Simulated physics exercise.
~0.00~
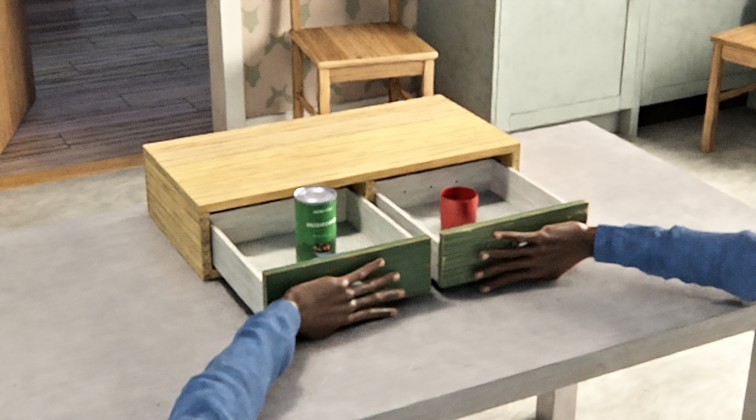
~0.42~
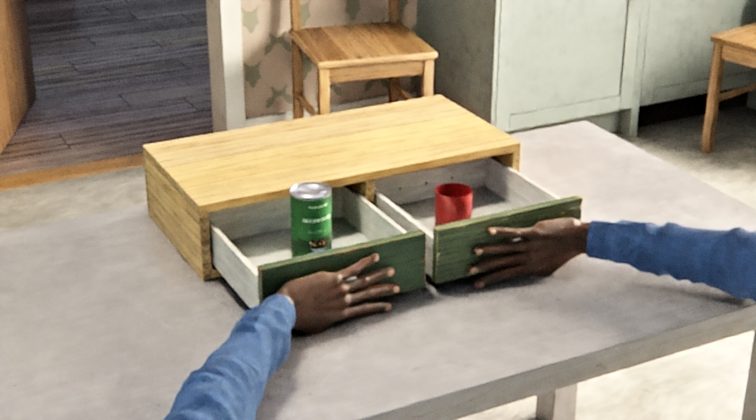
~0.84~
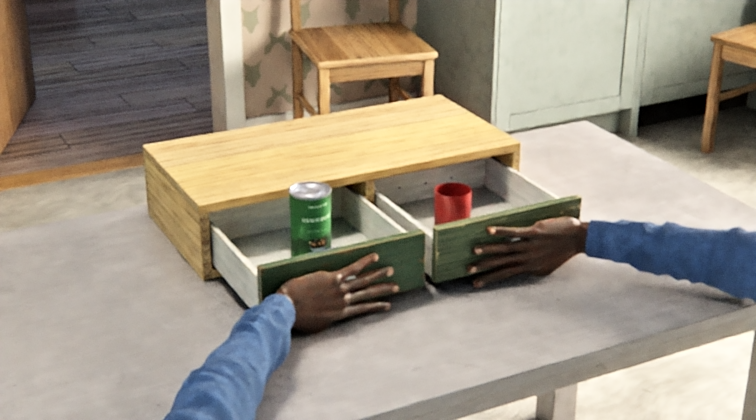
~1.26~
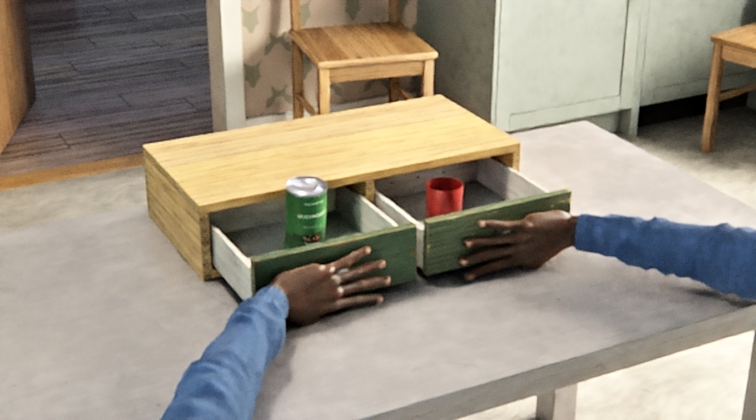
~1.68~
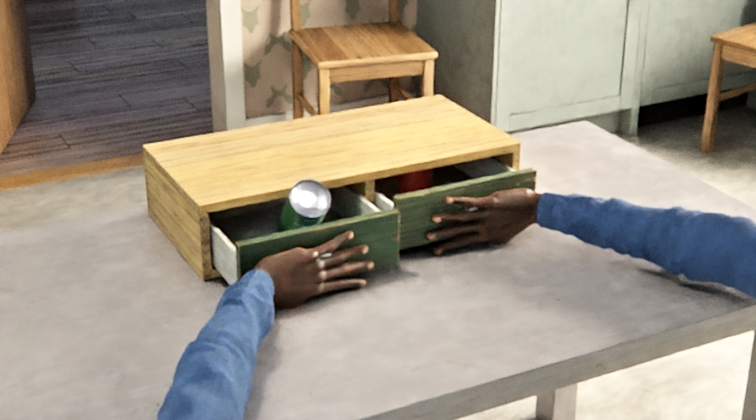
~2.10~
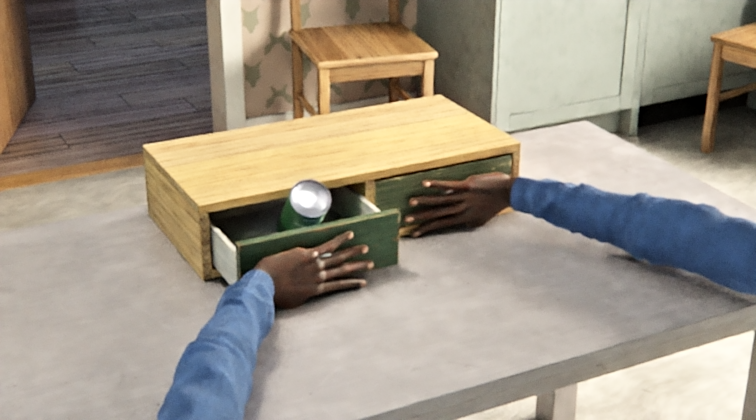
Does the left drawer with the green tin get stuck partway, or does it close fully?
The left drawer gets stuck partway and stays ajar with the green tin leaning in it, while the right drawer closes fully.
